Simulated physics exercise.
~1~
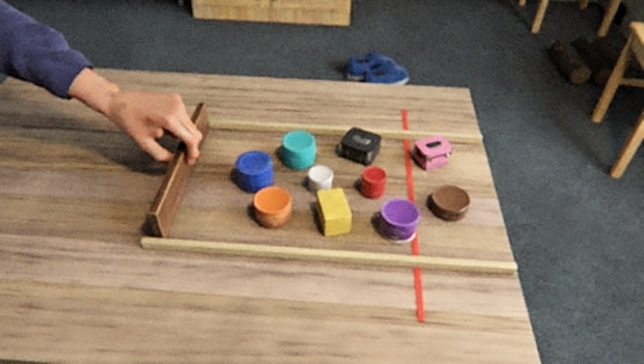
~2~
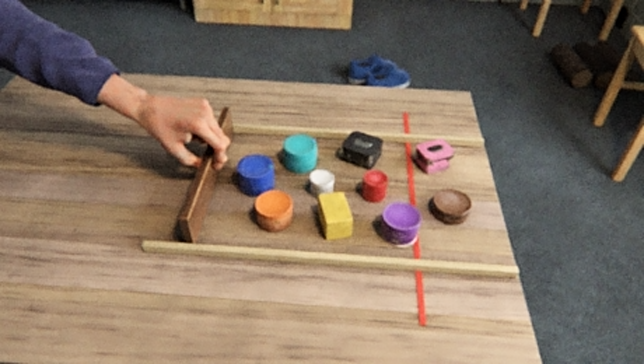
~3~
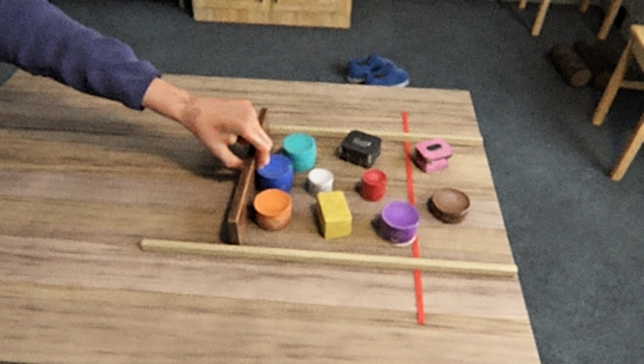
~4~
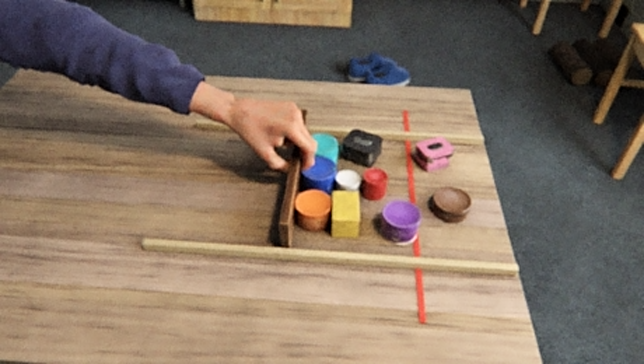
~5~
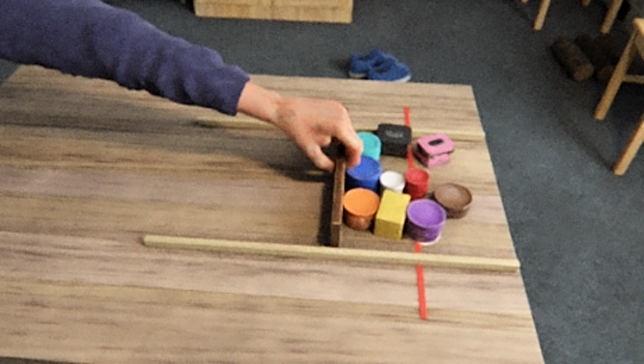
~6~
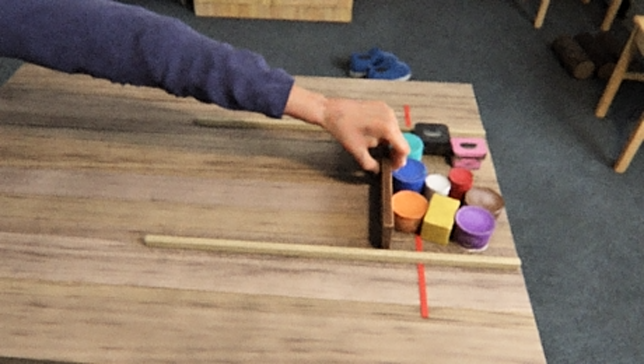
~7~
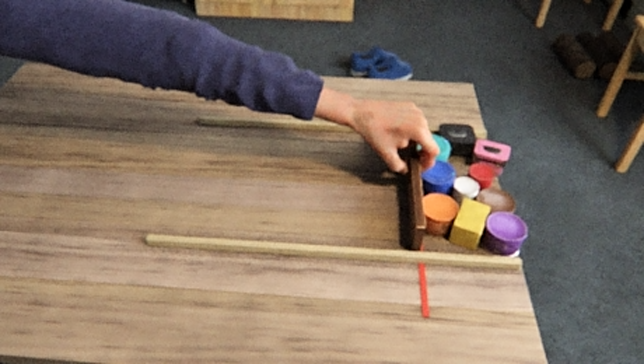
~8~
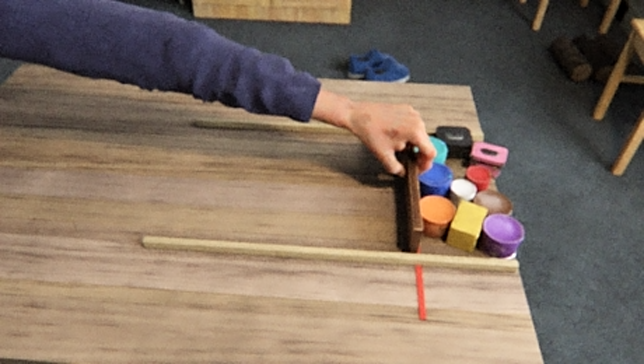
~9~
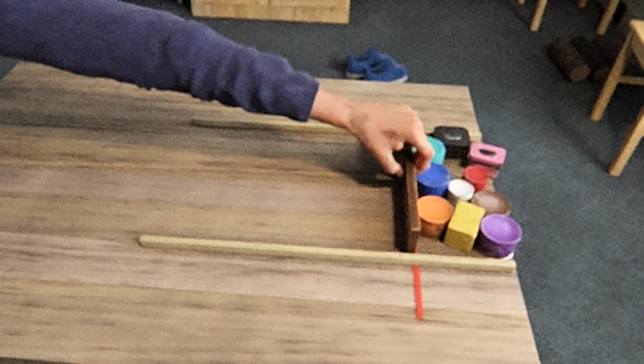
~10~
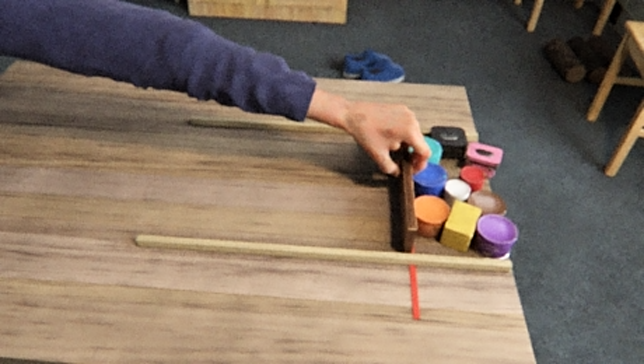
The clip shows a hand pushing an upright wooden board rightward across a table, gathering small colourful tubs, lids and blocks and sweeping them past a red tape line. The board stops near the table's right edge, with the bunched objects all still on the table.
